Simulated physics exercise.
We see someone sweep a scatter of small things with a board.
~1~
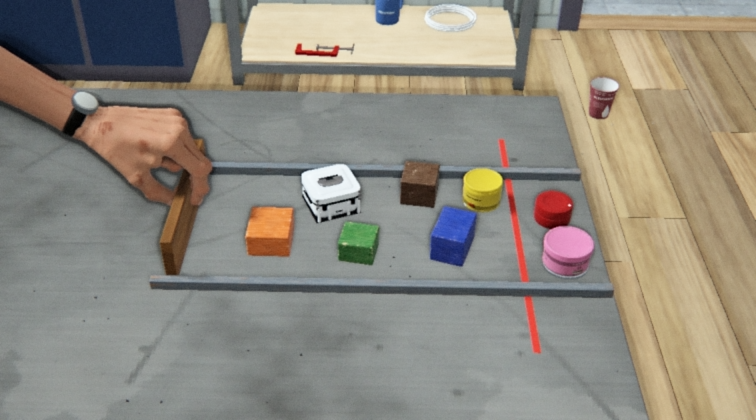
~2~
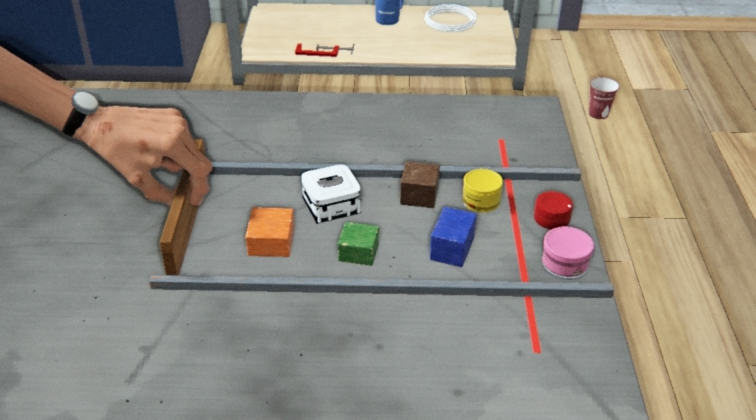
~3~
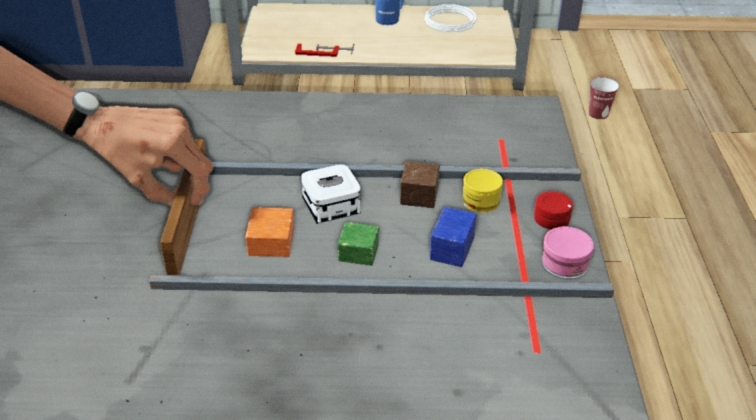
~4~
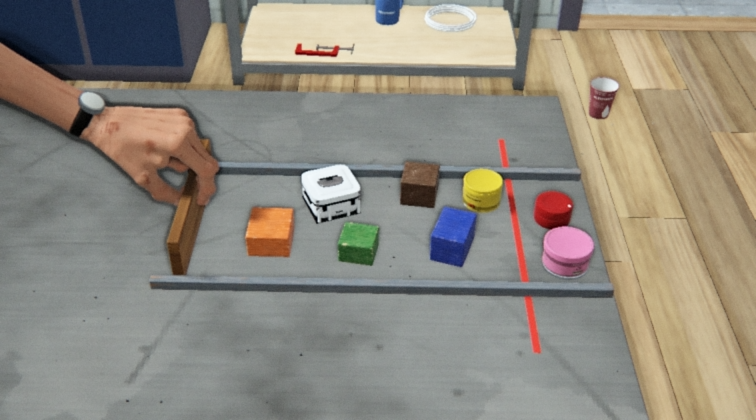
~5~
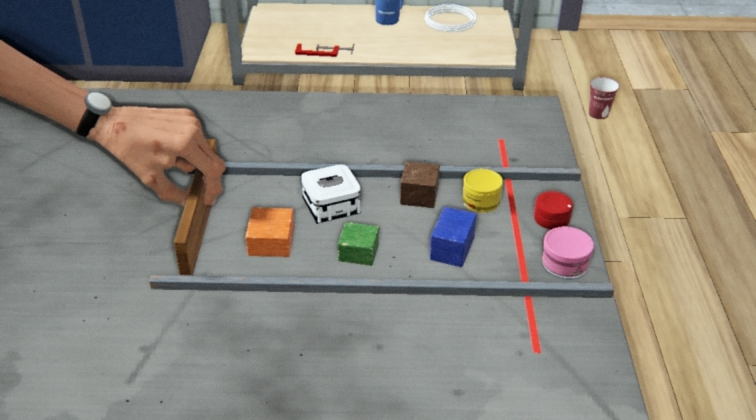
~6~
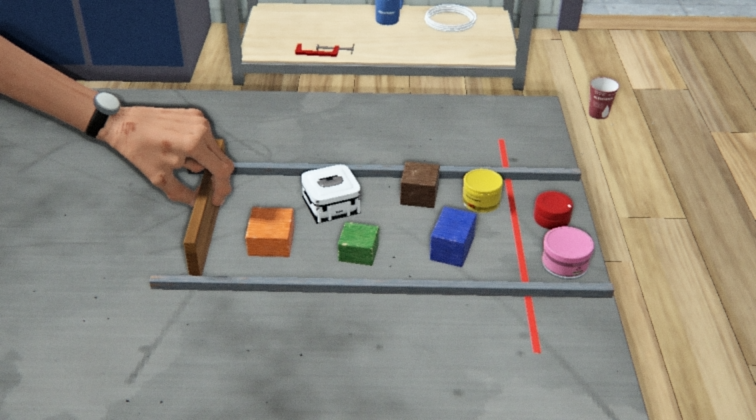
A hand with a wristwatch grips a small wooden board at the left end of a lane between two rails on a grey tabletop, seen from above at an angle. Orange, green, blue and brown blocks, a white case and a yellow tub lie left of a red line, with a red lid and pink tin beyond it. The hand, still at first, slides the board slightly right, touching nothing, while the camera stays fixed.
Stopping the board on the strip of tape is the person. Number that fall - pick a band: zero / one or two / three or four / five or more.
Band: Three or four.
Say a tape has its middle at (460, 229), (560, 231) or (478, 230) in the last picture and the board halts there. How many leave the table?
Respectively 0, 6 and 1.
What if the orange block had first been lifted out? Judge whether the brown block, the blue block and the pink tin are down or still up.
I'd say the brown block stays up, the blue block stays up, and the pink tin does not stay.
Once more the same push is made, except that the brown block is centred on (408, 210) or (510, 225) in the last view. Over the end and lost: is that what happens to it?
Well, the brown block sits tight the first time and fails to stay the second time.
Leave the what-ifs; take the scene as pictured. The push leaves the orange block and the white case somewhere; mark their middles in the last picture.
Near (541, 237) and (539, 202).
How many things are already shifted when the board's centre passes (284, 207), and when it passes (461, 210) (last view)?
First 1, after that 8.
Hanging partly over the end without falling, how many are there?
The total comes out at 2.
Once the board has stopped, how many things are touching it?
My count gives 2.
A little later, none off yet; pink tin at rest near (567, 253); red lid at rest near (553, 211); yellow tub at rest near (482, 191).
When it is over, the number that fall off is three or four; down, blue block, yellow tub and pink tin.
